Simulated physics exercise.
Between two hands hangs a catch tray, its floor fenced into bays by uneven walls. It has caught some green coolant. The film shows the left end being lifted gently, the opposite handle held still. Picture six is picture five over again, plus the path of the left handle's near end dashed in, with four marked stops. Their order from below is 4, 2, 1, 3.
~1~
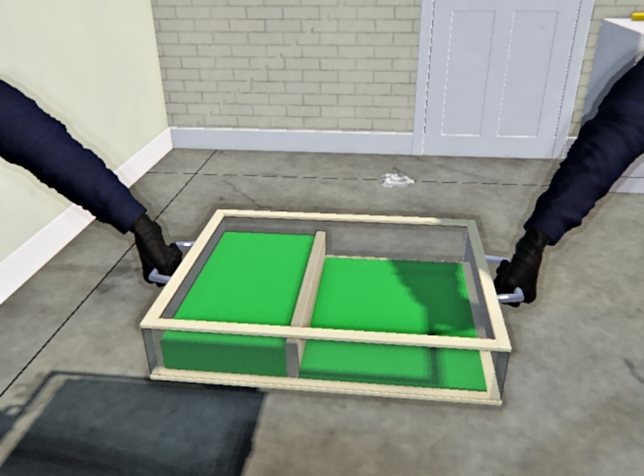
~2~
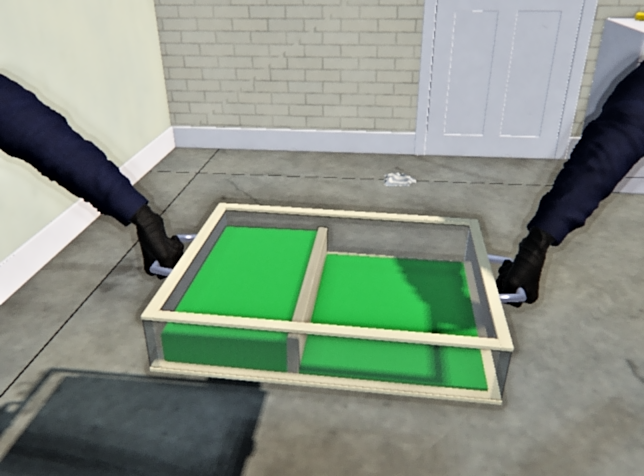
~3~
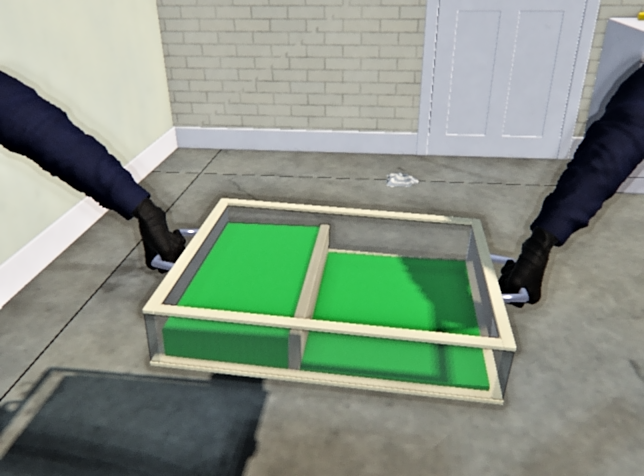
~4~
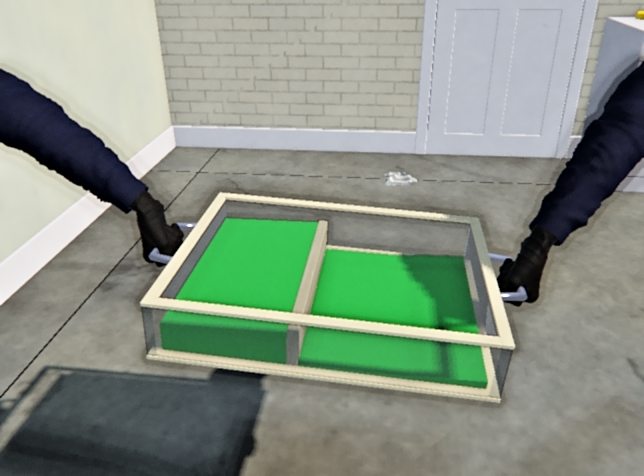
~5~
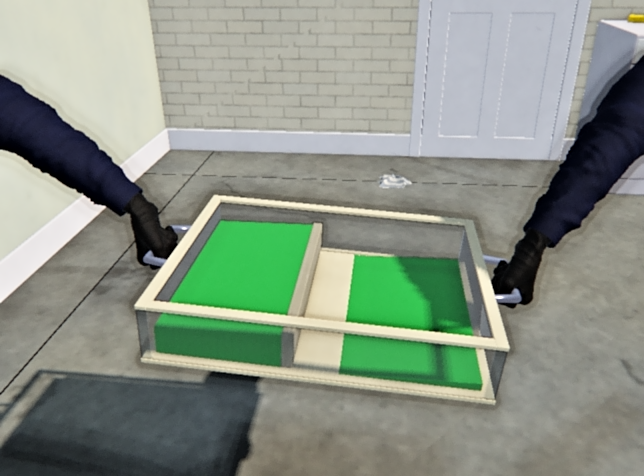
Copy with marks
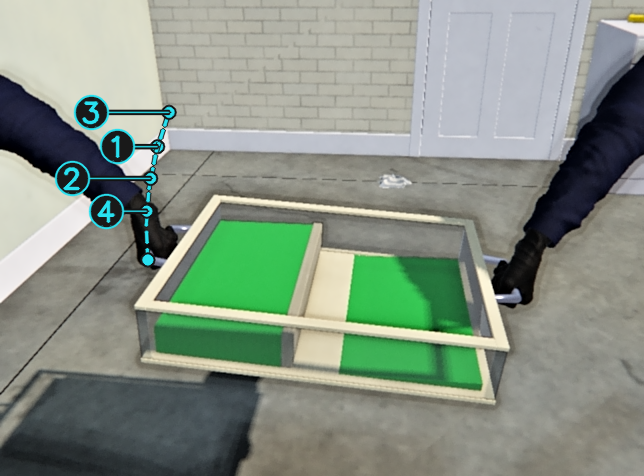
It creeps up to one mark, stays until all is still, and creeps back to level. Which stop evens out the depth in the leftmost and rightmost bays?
1 works best here.
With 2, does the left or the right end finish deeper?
The left end bay.
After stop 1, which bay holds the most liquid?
That is the right bay.
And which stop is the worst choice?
4.
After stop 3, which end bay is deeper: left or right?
The right end bay.
On the marked copy, 1 at (157, 146); 2 at (150, 178); 3 at (169, 112); 4 at (146, 211).
For stop 1, the two end bays stand about equally deep; nothing spills.
For stop 2, the left end bay stands much deeper than the other; nothing spills.
For stop 3, the right end bay stands a little deeper than the other; nothing spills.
For stop 4, the left end bay stands much deeper than the other; nothing spills.
